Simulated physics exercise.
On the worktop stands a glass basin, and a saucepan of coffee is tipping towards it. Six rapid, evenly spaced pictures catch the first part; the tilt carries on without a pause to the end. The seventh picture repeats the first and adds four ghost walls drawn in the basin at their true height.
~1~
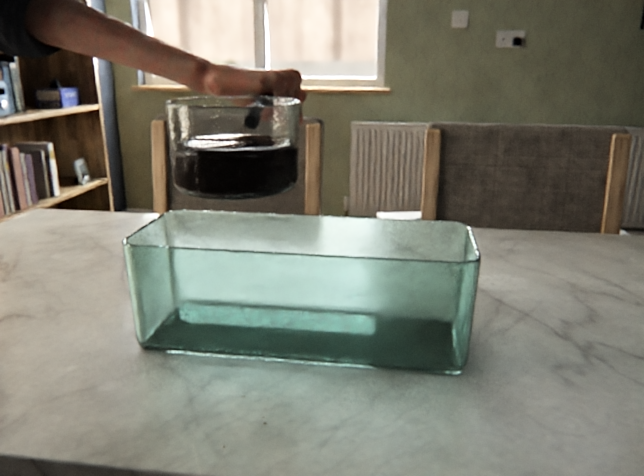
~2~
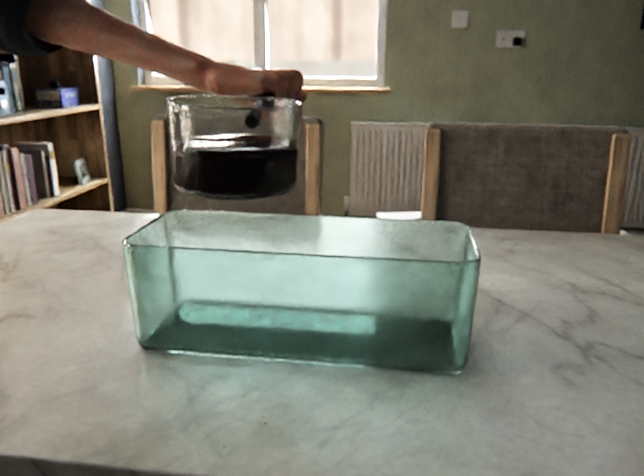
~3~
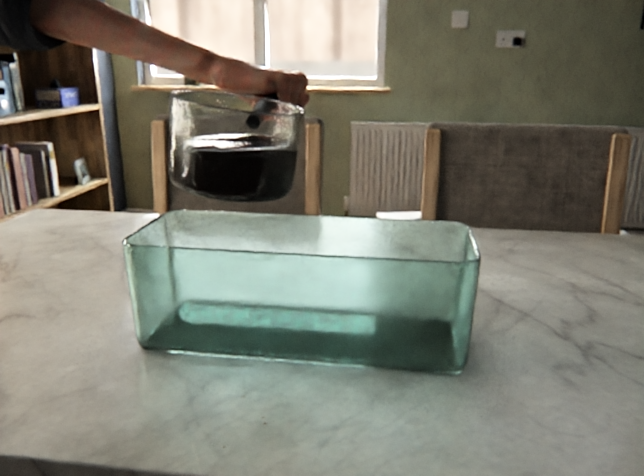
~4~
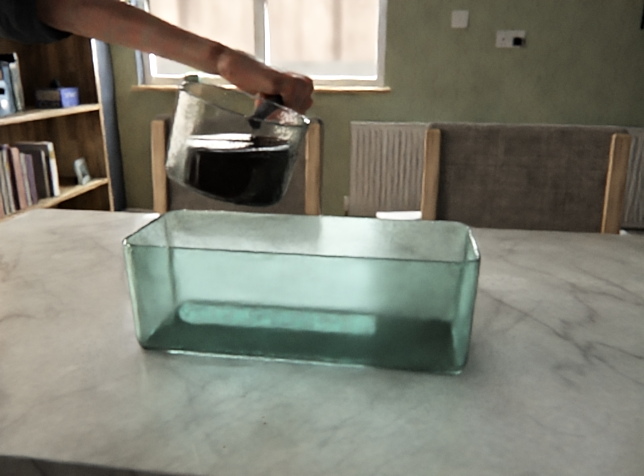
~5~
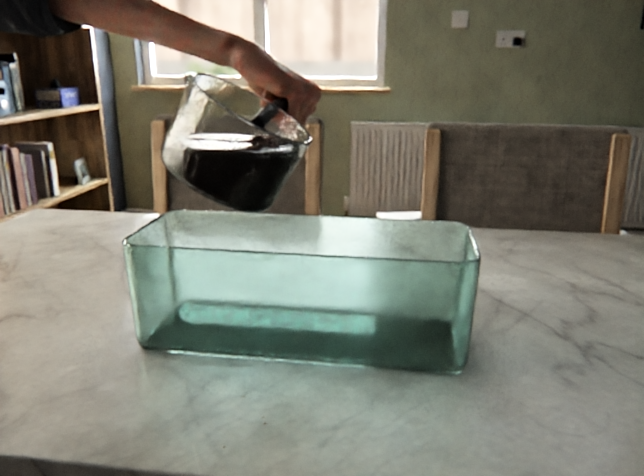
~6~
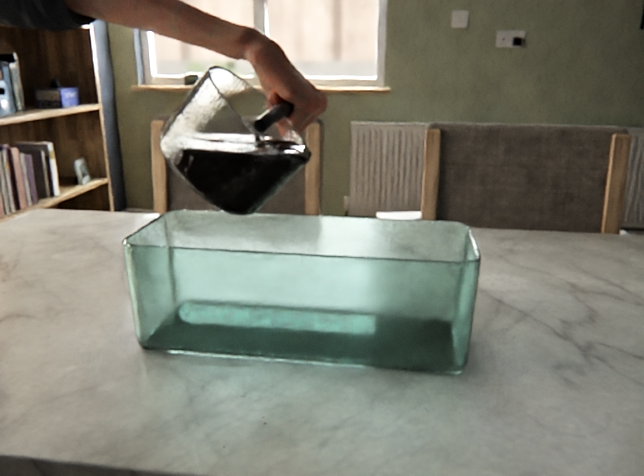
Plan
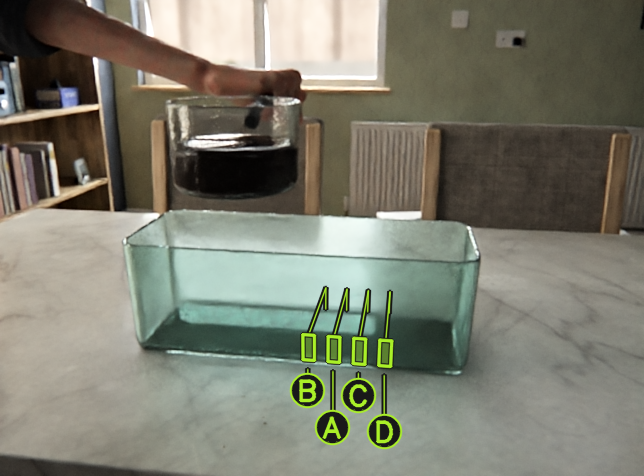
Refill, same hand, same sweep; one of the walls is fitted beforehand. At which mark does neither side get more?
Place A.
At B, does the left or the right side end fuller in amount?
The right side.
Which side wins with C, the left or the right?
The left side.
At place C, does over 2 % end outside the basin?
No, it does not.
In lime, A at (332, 371); B at (307, 368); C at (358, 373); D at (384, 375).
If A is chosen, about 49 % ends left of the wall and 50 % right of it.
If B is chosen, about 25 % ends left of the wall and 75 % right of it.
If C is chosen, about 84 % ends left of the wall and 15 % right of it.
If D is chosen, about 89 % ends left of the wall and 11 % right of it.
